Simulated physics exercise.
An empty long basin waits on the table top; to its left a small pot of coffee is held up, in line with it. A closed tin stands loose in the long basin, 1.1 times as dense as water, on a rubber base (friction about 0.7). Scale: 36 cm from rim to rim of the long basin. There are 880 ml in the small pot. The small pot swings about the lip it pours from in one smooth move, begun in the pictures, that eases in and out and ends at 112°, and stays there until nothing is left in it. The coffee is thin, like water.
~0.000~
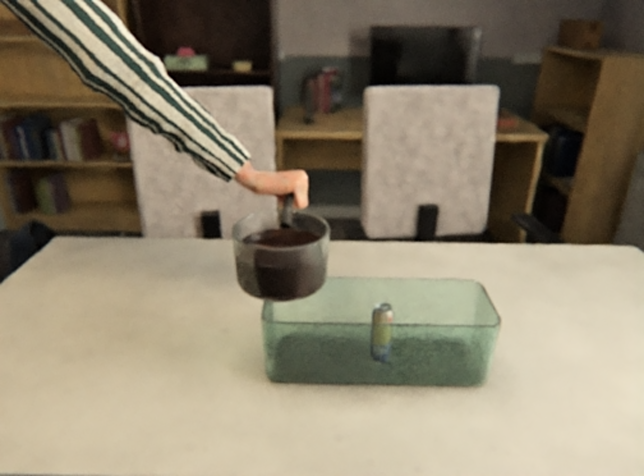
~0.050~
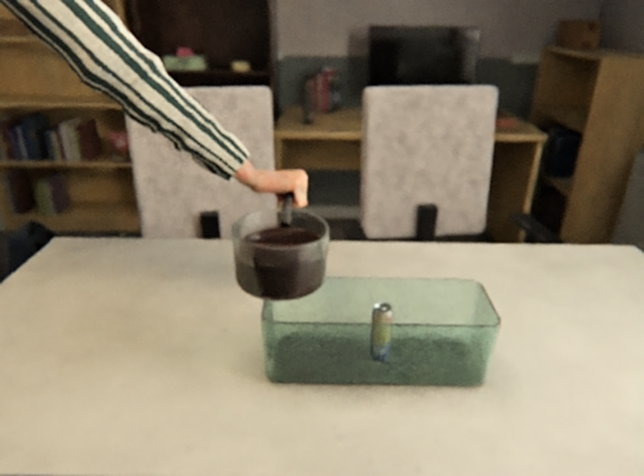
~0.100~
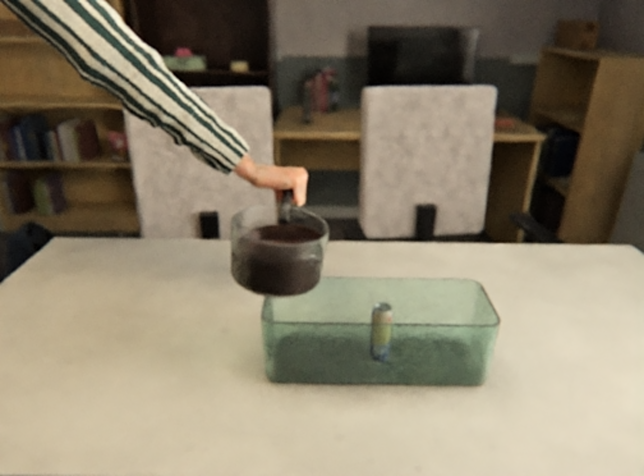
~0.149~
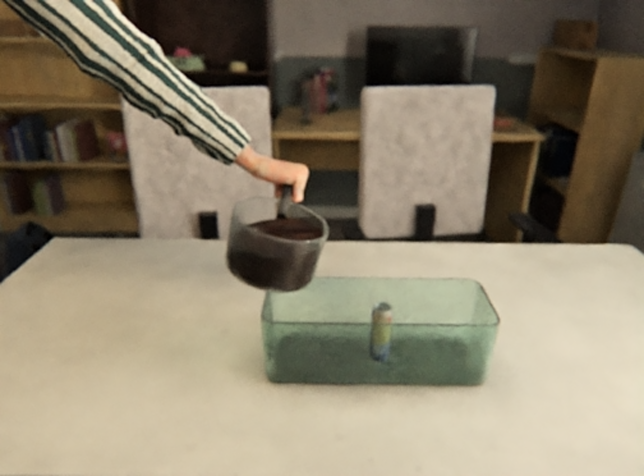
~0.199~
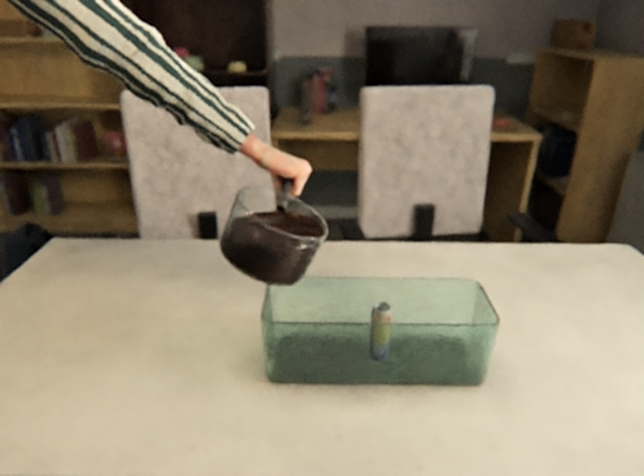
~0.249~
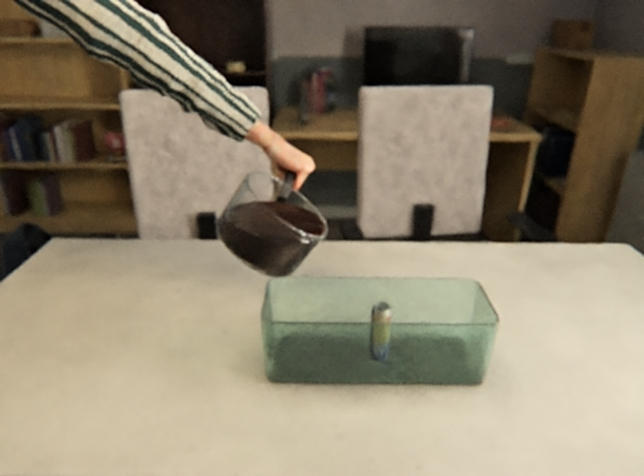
A hand in a green-and-white striped sleeve, reaching in from the upper left, holds a small clear pot of dark coffee and tilts it smoothly to the right, slowly at first, then faster. Below and to its right, a long, pale green see-through basin sits on a cream table with a small upright tin inside. The steady view faces the table from slightly above, with two grey chairs, wooden shelves and a dark screen behind.
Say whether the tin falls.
The tin stays up.
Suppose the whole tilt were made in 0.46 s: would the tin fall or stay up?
Then it remains upright.
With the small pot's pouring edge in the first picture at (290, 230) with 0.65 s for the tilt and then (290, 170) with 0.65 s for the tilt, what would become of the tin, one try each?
First it falls; then it keeps standing.
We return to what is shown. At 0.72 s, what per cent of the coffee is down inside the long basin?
About 80 per cent.
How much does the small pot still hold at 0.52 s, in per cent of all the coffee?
About 50 per cent.
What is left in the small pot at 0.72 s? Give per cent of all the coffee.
About 4 per cent.
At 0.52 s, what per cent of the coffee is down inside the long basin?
Some 4 per cent.
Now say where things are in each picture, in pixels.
In the first frame, it leans 0°; its right rim is at (329, 230); the coffee meets the walls at (238, 244) and (327, 245); the long basin's rim runs from (266, 299) to (491, 302); the tin's top is at (383, 310).
In the second frame, it leans 2°; its right rim is at (328, 230); the coffee meets the walls at (236, 244) and (326, 243).
In the third frame, it leans 6°; its right rim is at (328, 231); the coffee meets the walls at (234, 242) and (325, 238).
In the fourth frame, it leans 14°; its right rim is at (327, 231); the coffee meets the walls at (230, 237) and (324, 234).
In the fifth frame, it leans 24°; its right rim is at (327, 231); the coffee meets the walls at (227, 225) and (325, 229).
In the sixth frame, it leans 36°; its right rim is at (326, 231); the coffee meets the walls at (224, 210) and (326, 224).
By 0.52 s the tilt is 101° and 50 per cent is still to pour; the tin stands where it began.
By 0.72 s the tilt is 112° and 4 per cent is still to pour; the tin stands where it began.
By 0.93 s the tilt is 112° and 0 per cent is still to pour; the tin stands where it began.
By 1.15 s the tilt is 112° and 1 per cent is still to pour; the tin stands where it began.
At rest the tin stands where it began.
